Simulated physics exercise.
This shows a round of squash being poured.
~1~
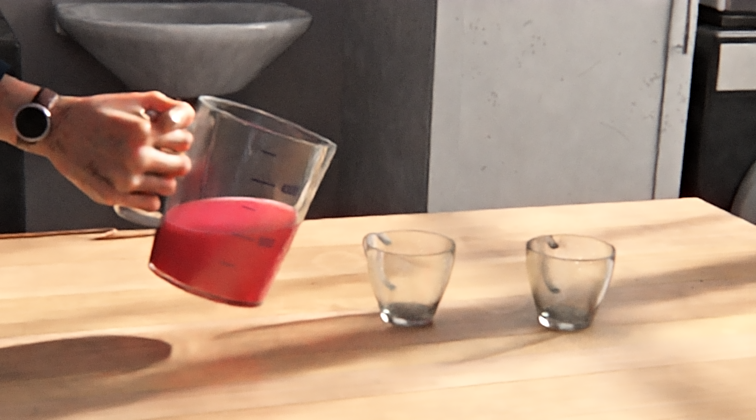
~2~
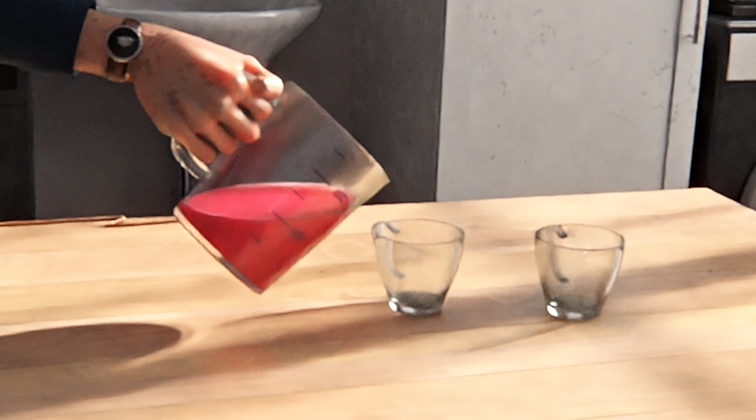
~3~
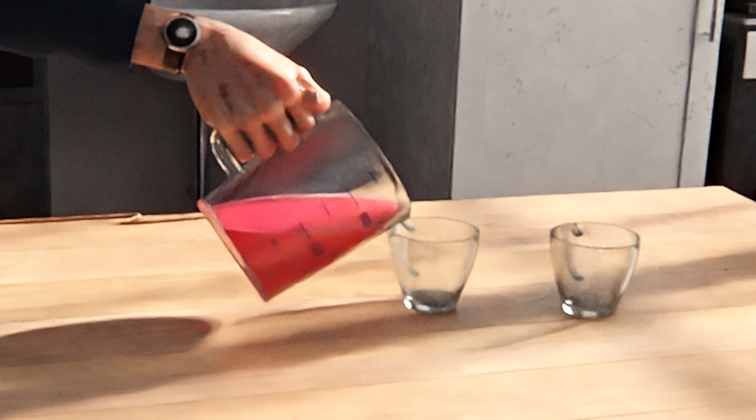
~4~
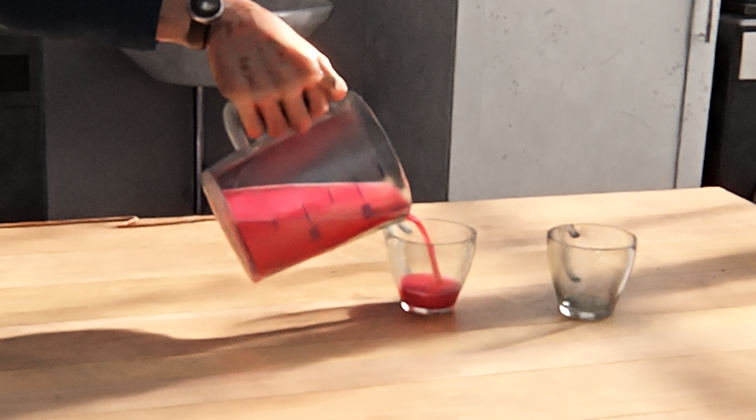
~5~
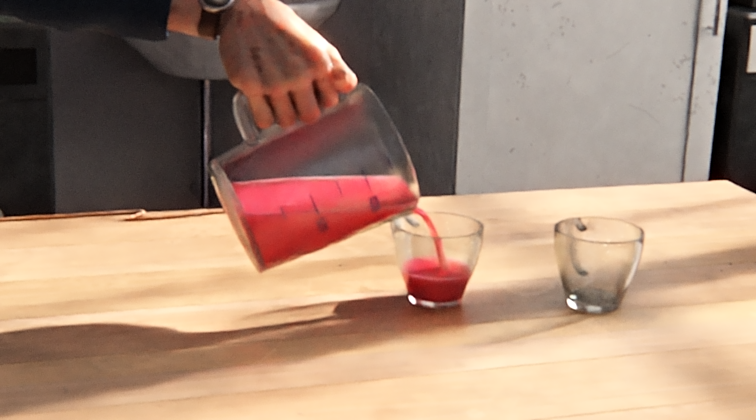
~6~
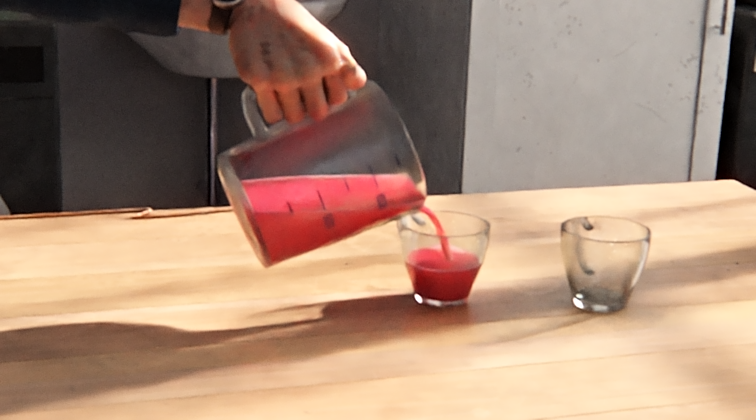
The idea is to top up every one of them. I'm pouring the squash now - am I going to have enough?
Yes, you will have enough.
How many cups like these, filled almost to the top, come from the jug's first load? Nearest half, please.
Count: Around 2.5 of them.
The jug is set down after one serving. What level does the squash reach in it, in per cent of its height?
Roughly 25 per cent of its height.
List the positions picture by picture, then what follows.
In the first frame, a hand has the jug; jug (236, 199) about a third full; two cups, the last at (569, 281).
In the second frame, the jug is tipped; jug (280, 188) tipped 45° with all of its load; the first is empty.
In the third frame, the jug is tipped; jug (305, 202) tipped 55° with all of its load; two cups, the last at (593, 269).
In the fourth frame, the stream is running; jug (307, 188) tipped 65° with nearly all of its load; the first is about a quarter full.
In the fifth frame, the stream is running; jug (315, 179) tipped 65° with nearly all of its load; two cups, the last at (597, 264).
In the sixth frame, the stream is running; jug (323, 176) tipped 70° with nearly all of its load; the first is about half full.
Shortly, the first is about two thirds full.
Then, the first is done and the jug has about two thirds of its load.
At the finish, both are full and about a quarter of the squash is over.
